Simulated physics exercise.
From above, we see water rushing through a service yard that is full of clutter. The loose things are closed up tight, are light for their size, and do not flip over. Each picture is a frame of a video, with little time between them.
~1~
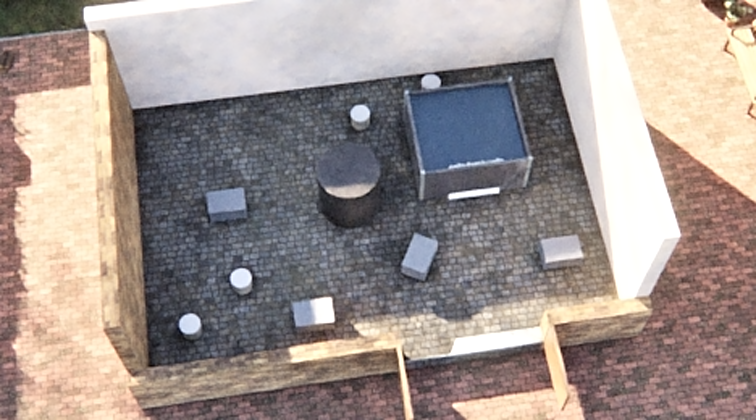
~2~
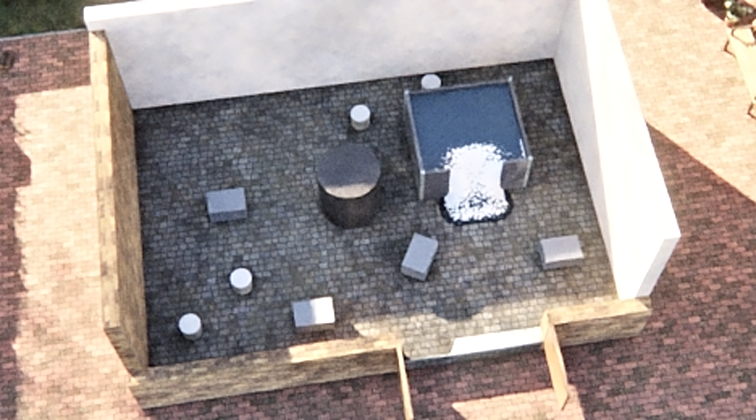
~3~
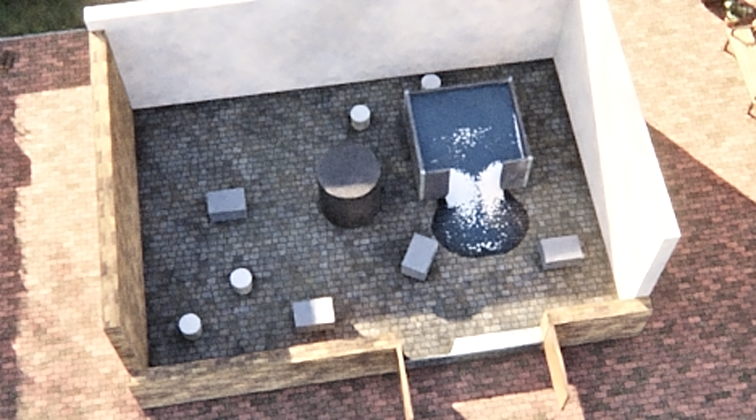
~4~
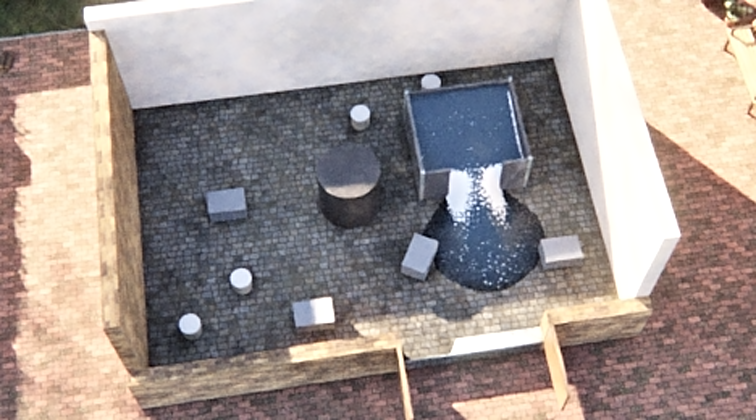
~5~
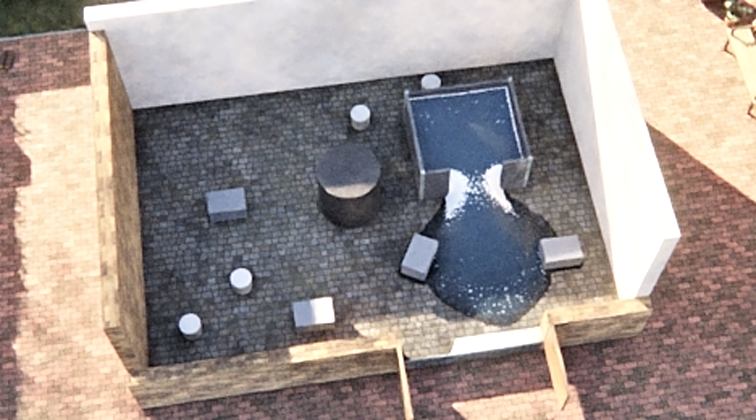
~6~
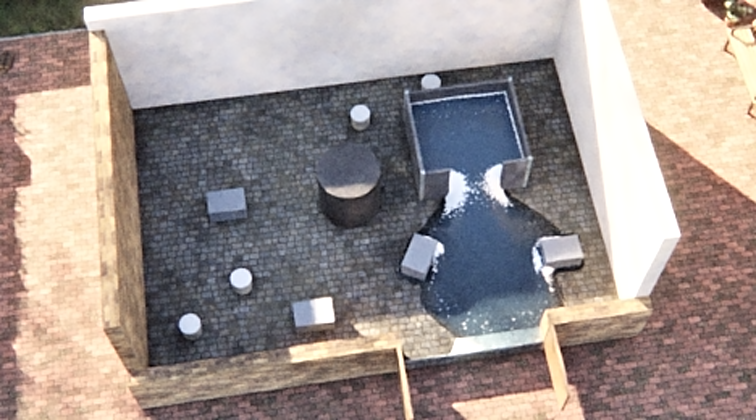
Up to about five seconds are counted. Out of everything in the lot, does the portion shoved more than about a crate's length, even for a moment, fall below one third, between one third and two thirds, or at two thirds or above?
It falls below one third.
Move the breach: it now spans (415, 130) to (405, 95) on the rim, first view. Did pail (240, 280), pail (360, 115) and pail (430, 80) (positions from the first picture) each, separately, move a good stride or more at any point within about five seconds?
First covers that distance, second covers that distance, third stays short of it.
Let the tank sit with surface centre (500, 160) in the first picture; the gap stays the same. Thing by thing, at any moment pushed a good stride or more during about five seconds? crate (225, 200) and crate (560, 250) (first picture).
Stopped short, then made the full stretch.
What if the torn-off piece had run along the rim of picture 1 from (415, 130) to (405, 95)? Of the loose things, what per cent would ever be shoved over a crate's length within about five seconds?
That should be close to 50 percent.
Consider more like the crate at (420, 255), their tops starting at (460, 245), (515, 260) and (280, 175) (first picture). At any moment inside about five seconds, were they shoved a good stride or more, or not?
Copy by copy, in order: Relocated, relocated, largely stays.
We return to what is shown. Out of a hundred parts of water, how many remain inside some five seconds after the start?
My answer is close to 56 percent.
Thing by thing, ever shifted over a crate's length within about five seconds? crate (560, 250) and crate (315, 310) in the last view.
Well, the first one cleared the mark, while the second remained nearby.
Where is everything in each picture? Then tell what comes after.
A crate at (562, 248), on the bottom; a crate at (420, 253), on the bottom; 0 of 8 have shifted, in the first picture.
A crate at (562, 248), on the bottom; a crate at (420, 253) rests on the ground; 0 of 8 have shifted, in the second picture.
A crate at (562, 248) rests on the ground; a crate at (420, 253), on the bottom; 0 of 8 have shifted, in the third picture.
A crate at (562, 248), on the bottom; a crate at (420, 253), on the bottom; 0 of 8 have shifted, in the fourth picture.
A crate at (562, 248) rests on the ground; a crate at (420, 253), on the bottom; 0 of 8 have shifted, in the fifth picture.
A crate at (562, 248), on the bottom; a crate at (420, 253), on the bottom; 0 of 8 have shifted, in the sixth picture.
A moment on, 0 of 8 are well off their spots; 0 afloat.
Next, 1 of 8 are well off their spots; 1 afloat.
Later, 0 of 8 are well off their spots; 1 afloat.
In the end, 1 of 8 are well off their spots, and 1 have been at some point; 0 afloat.
